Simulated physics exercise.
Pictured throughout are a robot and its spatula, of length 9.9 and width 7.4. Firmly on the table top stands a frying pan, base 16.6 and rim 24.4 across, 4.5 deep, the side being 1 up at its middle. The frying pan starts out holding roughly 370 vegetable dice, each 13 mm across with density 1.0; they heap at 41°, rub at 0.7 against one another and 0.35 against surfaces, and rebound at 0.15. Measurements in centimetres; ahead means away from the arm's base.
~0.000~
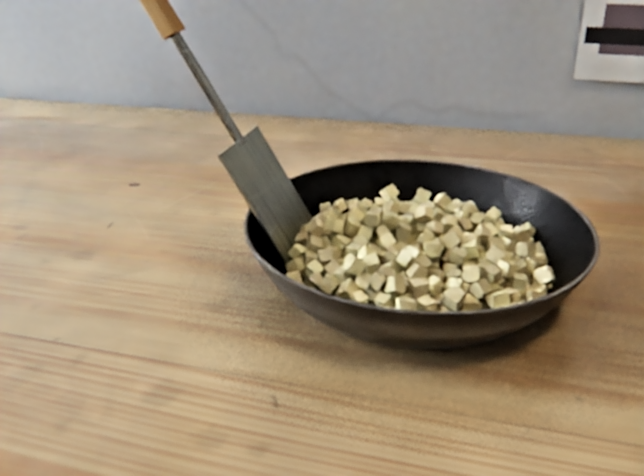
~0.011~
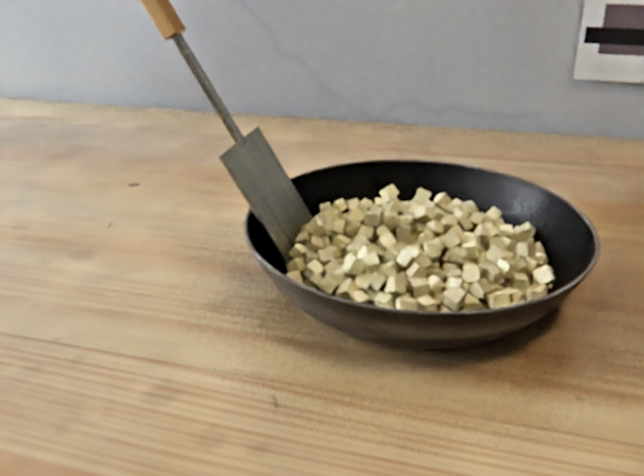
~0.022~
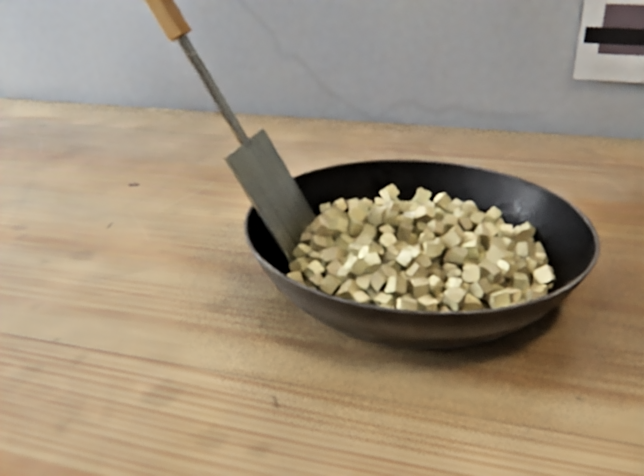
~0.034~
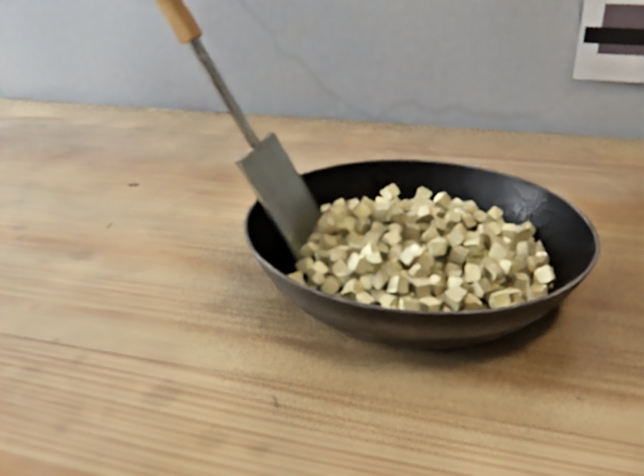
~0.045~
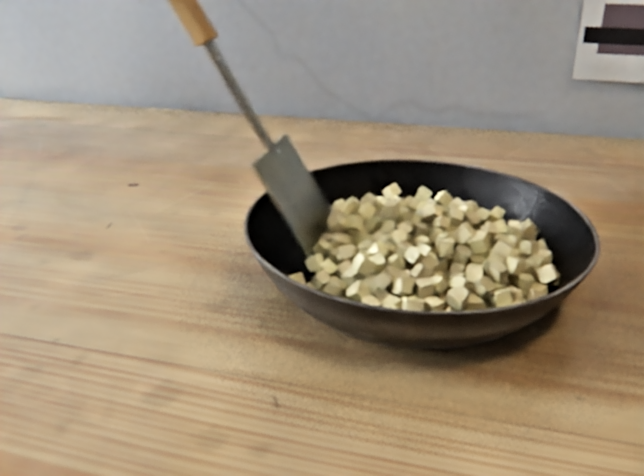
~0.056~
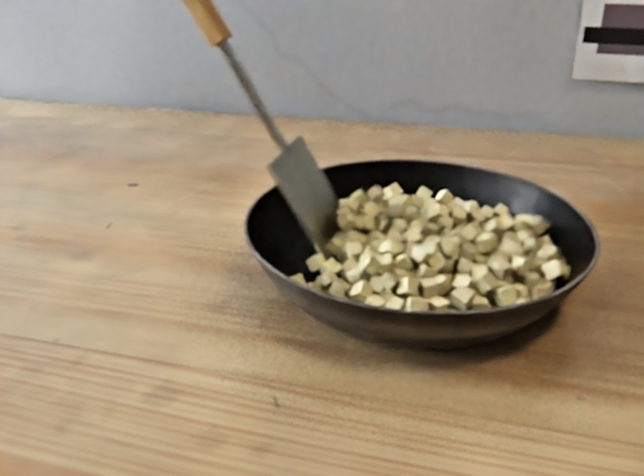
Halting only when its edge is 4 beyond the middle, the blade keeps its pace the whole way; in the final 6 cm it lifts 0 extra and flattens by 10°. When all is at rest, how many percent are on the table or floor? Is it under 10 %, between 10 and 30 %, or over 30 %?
It is under 10 %.
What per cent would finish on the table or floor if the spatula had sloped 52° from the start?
It would come to roughly 5 percent.
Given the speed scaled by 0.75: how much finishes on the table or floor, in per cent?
Estimate: Approx. 0 %.
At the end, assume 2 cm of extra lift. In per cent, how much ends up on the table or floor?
I'd say close to 5 per cent.
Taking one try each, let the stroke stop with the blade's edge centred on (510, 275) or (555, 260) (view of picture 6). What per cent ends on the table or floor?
First try about 10 percent, second about 50 percent.
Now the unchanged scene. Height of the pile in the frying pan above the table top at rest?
Close to 6.5 centimetres high.
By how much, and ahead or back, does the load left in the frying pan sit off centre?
Roughly 4.5 cm ahead of the centre.
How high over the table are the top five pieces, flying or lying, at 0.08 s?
Roughly 5 cm.
By 0.08 s, sloping 59°, highest piece 6 above the table; 369 in the frying pan.
By 0.11 s, sloping 56°, highest piece 7 above the table; 369 in the frying pan.
By 0.32 s, sloping 50°, highest piece 6 above the table; 357 in the frying pan, 12 on the table or floor.
By 1.38 s, sloping 50°, highest piece 6 above the table; 357 in the frying pan, 12 on the table or floor.
Final count, 357 in the frying pan, 12 on the table or floor. That is 3 % on the table or floor.
